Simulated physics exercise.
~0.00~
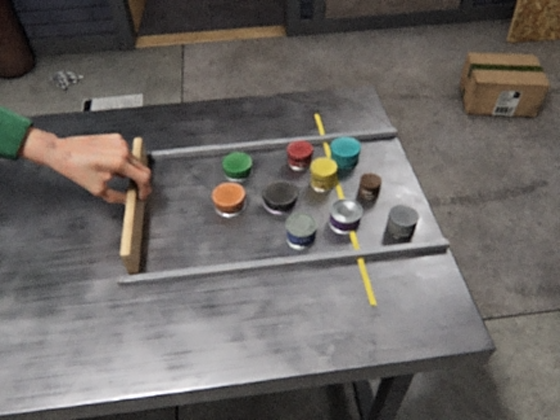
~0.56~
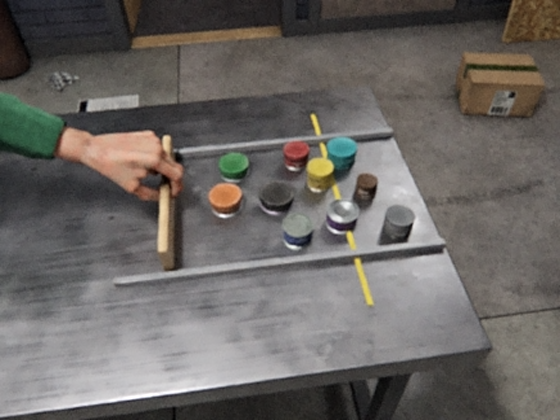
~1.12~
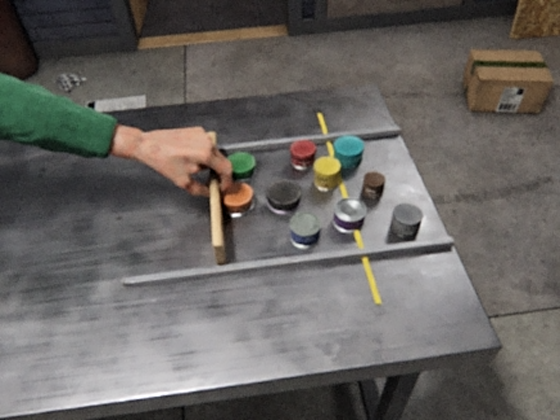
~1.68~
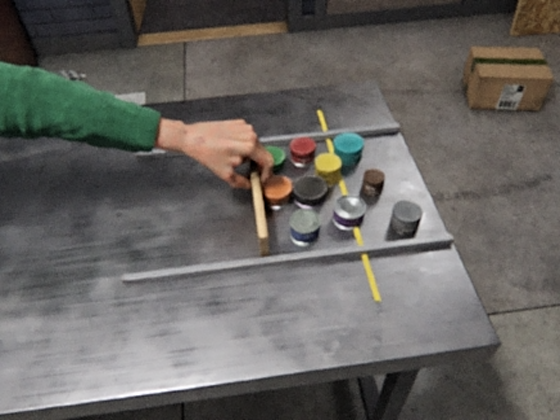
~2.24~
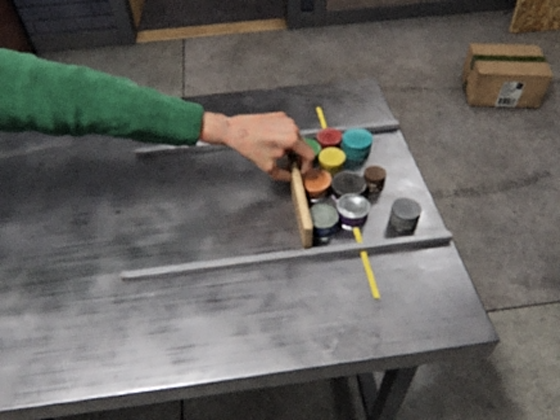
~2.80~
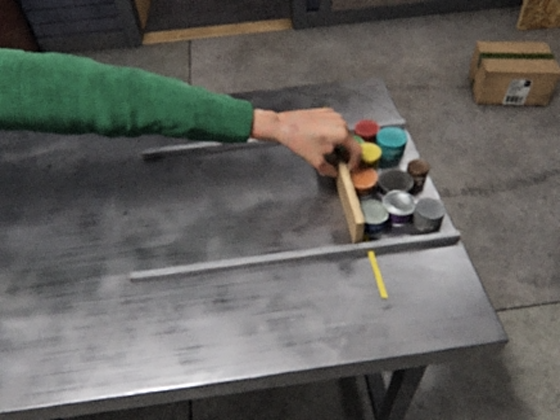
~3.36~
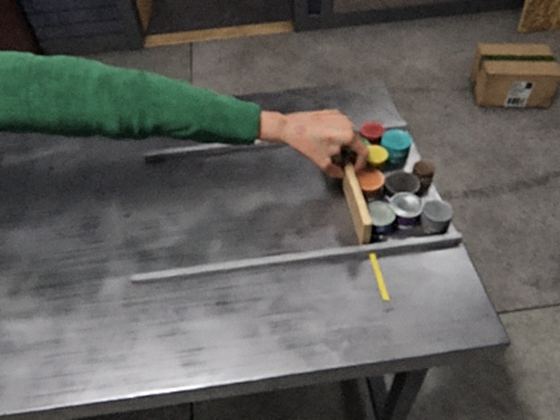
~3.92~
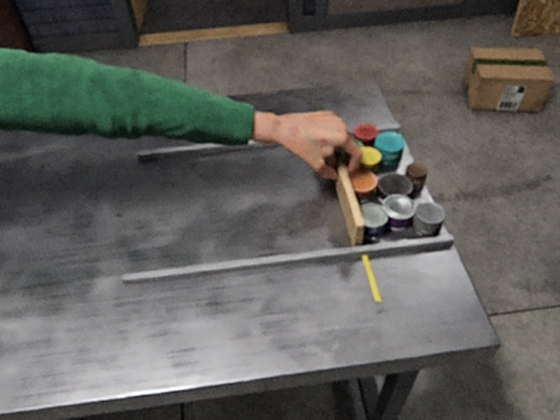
A hand slides a wooden board rightward, bunching small pots together near the table's edge.
